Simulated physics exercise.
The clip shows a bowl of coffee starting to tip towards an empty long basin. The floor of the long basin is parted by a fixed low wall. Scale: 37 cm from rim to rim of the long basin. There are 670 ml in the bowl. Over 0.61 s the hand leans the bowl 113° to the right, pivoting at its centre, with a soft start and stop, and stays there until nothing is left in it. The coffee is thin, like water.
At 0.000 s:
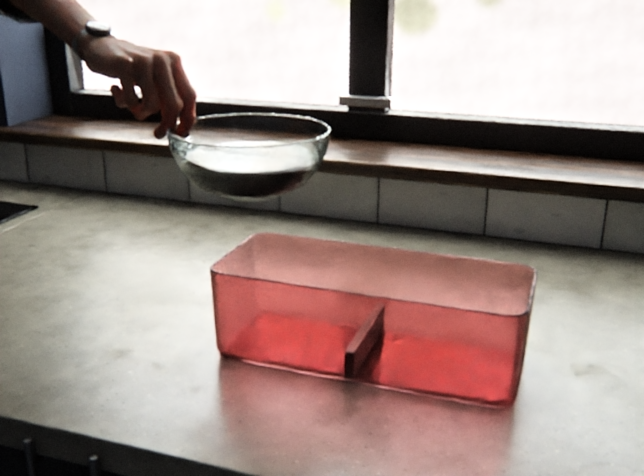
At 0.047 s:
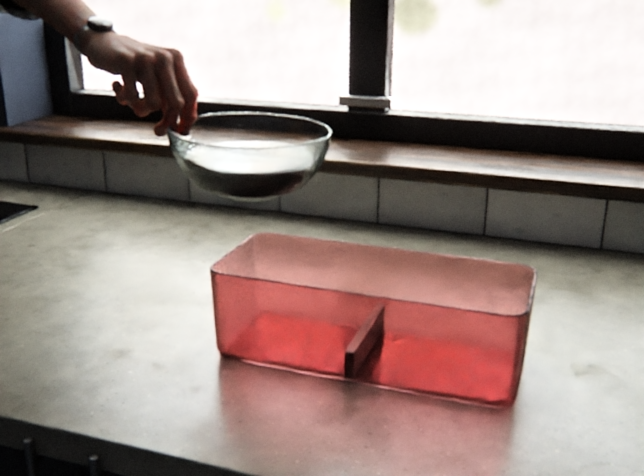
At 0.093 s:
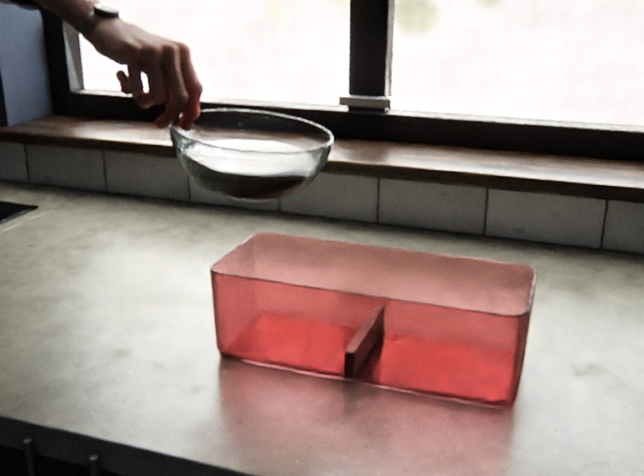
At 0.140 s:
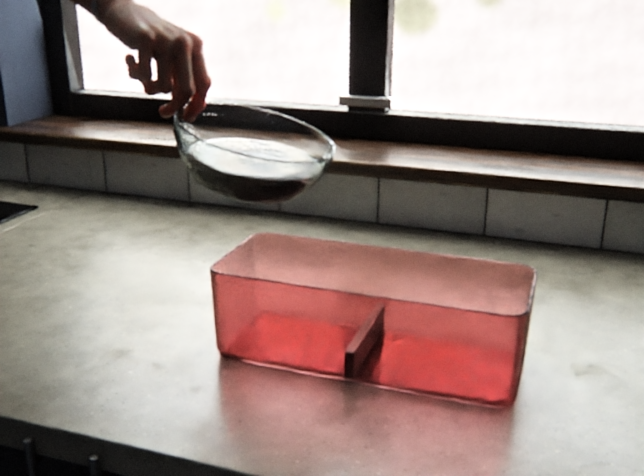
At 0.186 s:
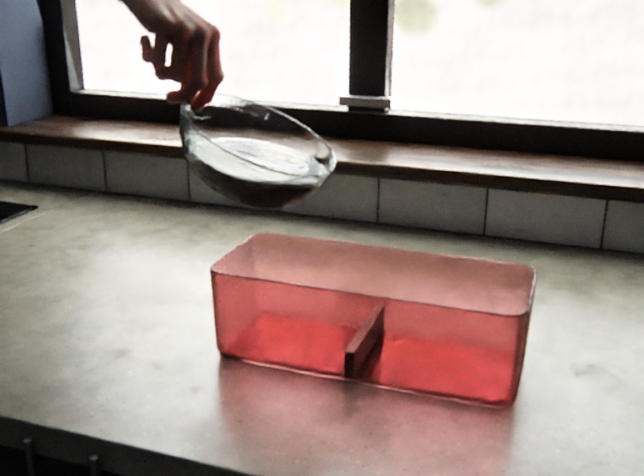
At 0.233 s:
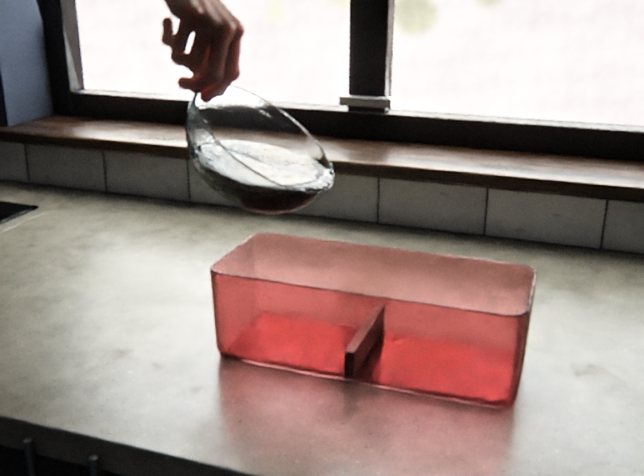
A hand held a glass bowl of dark liquid above a counter and leaned it steadily to the right, its left side rising, above an empty, see-through red basin with a low divider.
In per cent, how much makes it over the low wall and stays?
About 31 per cent.
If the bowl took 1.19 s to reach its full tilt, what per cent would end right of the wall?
Then about 30 per cent.
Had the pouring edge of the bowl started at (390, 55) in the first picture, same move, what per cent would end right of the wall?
Then about 70 per cent.
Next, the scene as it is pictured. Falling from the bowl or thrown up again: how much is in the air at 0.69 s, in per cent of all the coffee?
Some 18 per cent.
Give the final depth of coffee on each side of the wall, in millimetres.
Left about 16 mm, right about 8 mm.
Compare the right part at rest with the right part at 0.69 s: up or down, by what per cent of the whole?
It goes up by about 4.
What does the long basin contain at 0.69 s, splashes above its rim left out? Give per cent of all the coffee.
About 82 per cent.
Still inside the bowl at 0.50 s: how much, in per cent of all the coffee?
Some 3 per cent.
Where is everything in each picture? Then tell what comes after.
In the first picture, it leans 0°; its right rim is at (325, 137); the coffee meets the walls at (191, 150) and (317, 162); the long basin's rim runs from (233, 252) to (532, 292); the wall's top is at (366, 327).
In the second picture, it leans 2°; its right rim is at (326, 139); the coffee meets the walls at (191, 150) and (317, 163).
In the third picture, it leans 6°; its right rim is at (328, 146); the coffee meets the walls at (192, 147) and (318, 166).
In the fourth picture, it leans 14°; its right rim is at (330, 158); the coffee meets the walls at (194, 144) and (321, 171).
In the fifth picture, it leans 24°; its right rim is at (330, 172); the coffee meets the walls at (199, 142) and (325, 176).
In the sixth picture, it leans 36°; its right rim is at (327, 189); the coffee meets the walls at (205, 144) and (327, 180).
After 0.50 s the tilt is 104° and 3 per cent is still to pour, 72 is left of the wall and 13 right of it.
After 0.69 s the tilt is 113° and 0 per cent is still to pour, 55 is left of the wall and 27 right of it.
After 0.89 s the tilt is 113° and 0 per cent is still to pour, 57 is left of the wall and 31 right of it.
After 1.11 s the tilt is 113° and 0 per cent is still to pour, 58 is left of the wall and 31 right of it.
In the end 58 per cent lies left of the wall, 31 right of it and 11 outside.
